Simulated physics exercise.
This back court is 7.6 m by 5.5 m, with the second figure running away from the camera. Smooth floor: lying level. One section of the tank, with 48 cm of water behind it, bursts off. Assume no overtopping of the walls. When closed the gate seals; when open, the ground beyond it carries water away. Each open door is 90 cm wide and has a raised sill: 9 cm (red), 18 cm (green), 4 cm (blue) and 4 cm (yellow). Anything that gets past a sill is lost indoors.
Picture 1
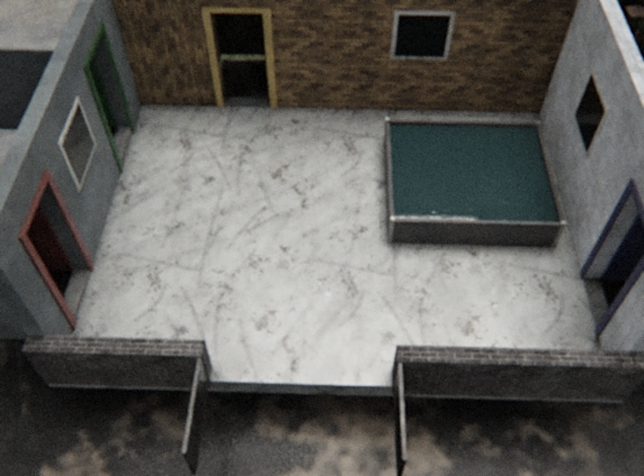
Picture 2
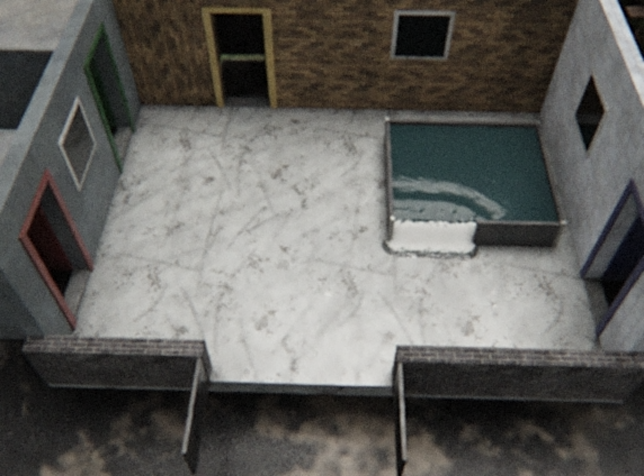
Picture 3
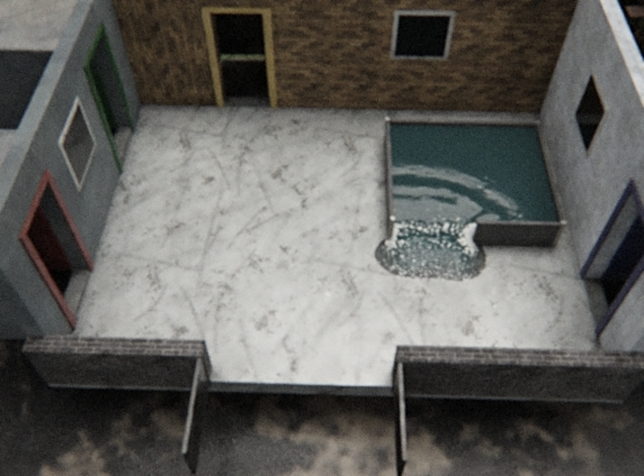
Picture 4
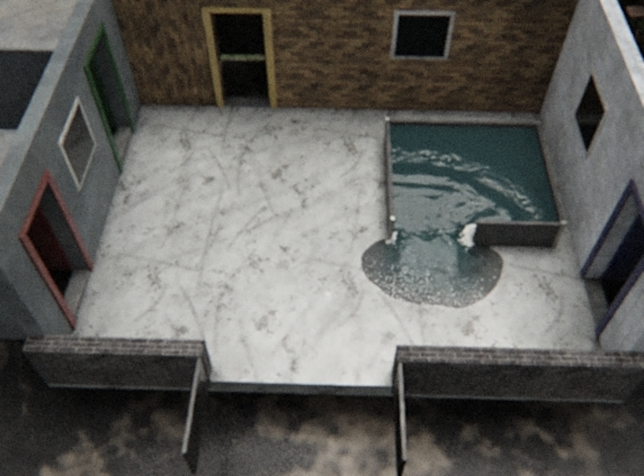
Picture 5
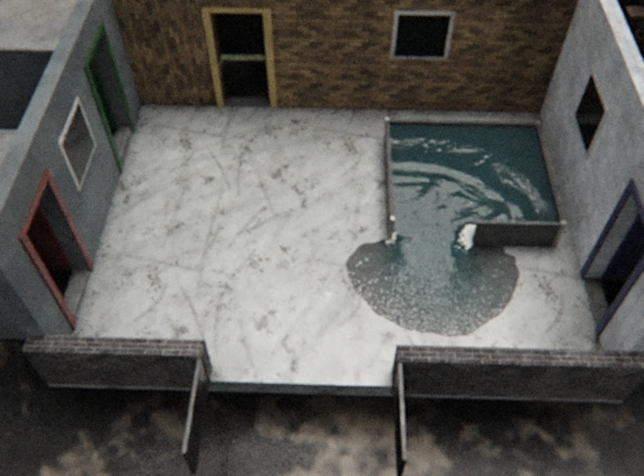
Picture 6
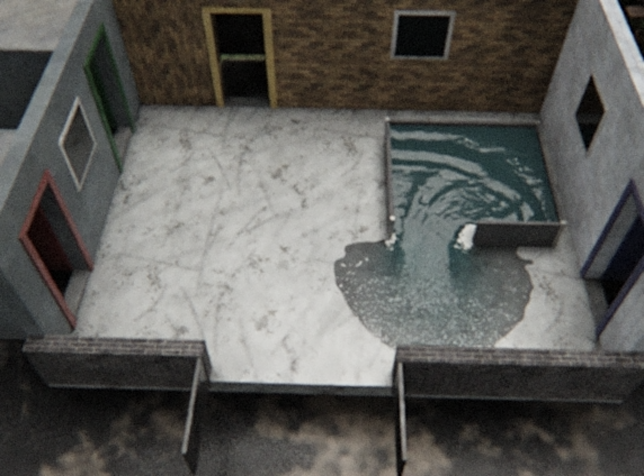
In a walled courtyard, water bursts from a tank's front and spreads across the pale floor.
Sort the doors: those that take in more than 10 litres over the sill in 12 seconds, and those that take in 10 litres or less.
Sorted: The red door takes in 10 litres or less; the green door takes in 10 litres or less; the blue door takes in more; the yellow door takes in 10 litres or less.
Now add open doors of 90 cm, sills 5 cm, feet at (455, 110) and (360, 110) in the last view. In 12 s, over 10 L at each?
The first doorway stays inside and the second stays inside.
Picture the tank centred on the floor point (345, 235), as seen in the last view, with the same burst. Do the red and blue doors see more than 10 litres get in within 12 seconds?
Measured against the limit, the red door stays within it and the blue door stays within it.
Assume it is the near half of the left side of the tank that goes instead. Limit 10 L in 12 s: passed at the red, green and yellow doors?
Door by door - red: Out of bounds, green: Within bounds, yellow: Out of bounds.
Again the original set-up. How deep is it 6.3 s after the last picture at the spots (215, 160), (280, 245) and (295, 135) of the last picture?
I'd read it as roughly 0, 1 and 0 cm, in that order.
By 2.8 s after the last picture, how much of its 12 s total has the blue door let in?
Share: ~ 10 %.
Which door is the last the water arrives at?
The yellow door.
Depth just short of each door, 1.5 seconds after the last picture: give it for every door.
Depths: Red door 0 cm, green door 0 cm, blue door 1 cm, yellow door 0 cm.
Then, 0.7 s after the last picture water covers 20 % of the floor and is deepest (28 cm) near (404, 247); red door not reached, green door not reached, blue door not reached, yellow door not reached.
Then, 1.5 s after the last picture water covers 25 % of the floor and is deepest (30 cm) near (424, 359); red door not reached, green door not reached, blue door not reached, yellow door not reached.
Then, 2.8 s after the last picture water covers 35 % of the floor and is deepest (26 cm) near (594, 375); red door not reached, green door not reached, blue door 10 cm at the sill, 11 L in, yellow door not reached.
Then, 6.3 s after the last picture water covers 50 % of the floor and is deepest (14 cm) near (541, 120); red door 6 cm at the sill, 0 L in, green door not reached, blue door 8 cm at the sill, 72 L in, yellow door not reached.
Then, 11.3 s after the last picture water covers 85 % of the floor and is deepest (8 cm) near (449, 248); red door 5 cm at the sill, 0 L in, green door 2 cm at the sill, 0 L in, blue door 5 cm at the sill, 109 L in, yellow door 2 cm at the sill, 0 L in.
